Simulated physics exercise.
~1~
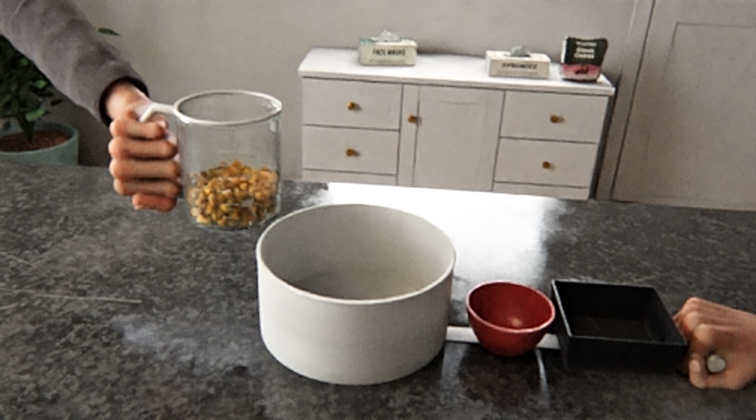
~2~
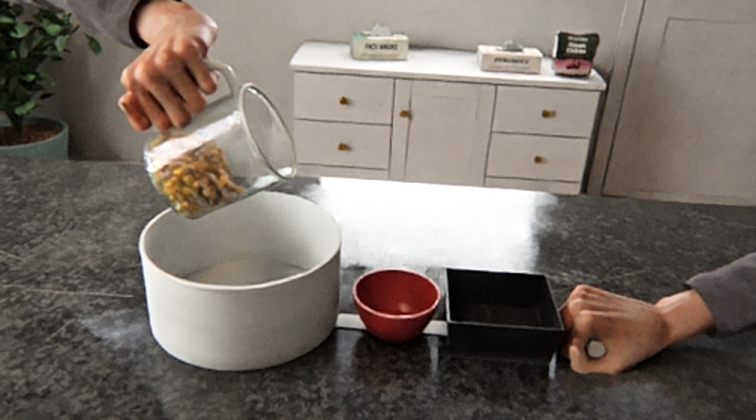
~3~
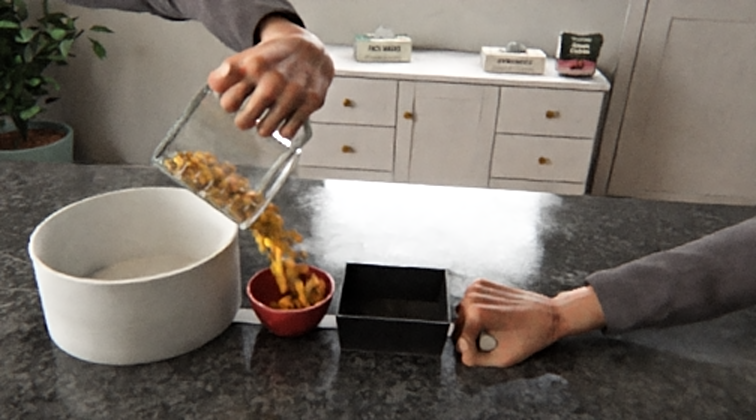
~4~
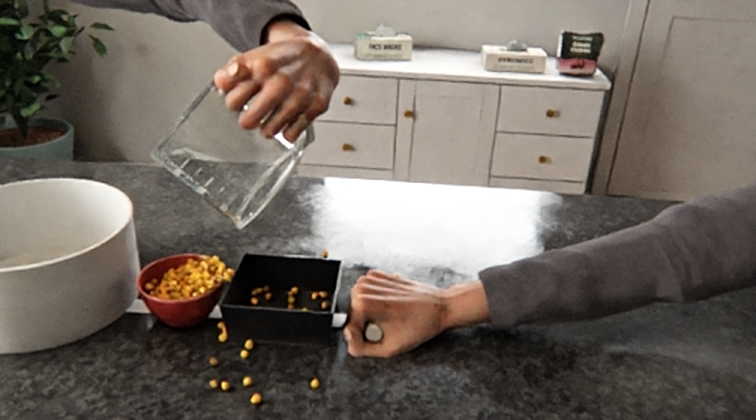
A hand tipped a clear jug of yellow kernels while another hand slid a joined white pot, red bowl and black tin leftward beneath it; the kernels mostly filled the bowl, with a few in the tin and some scattered on the dark counter.
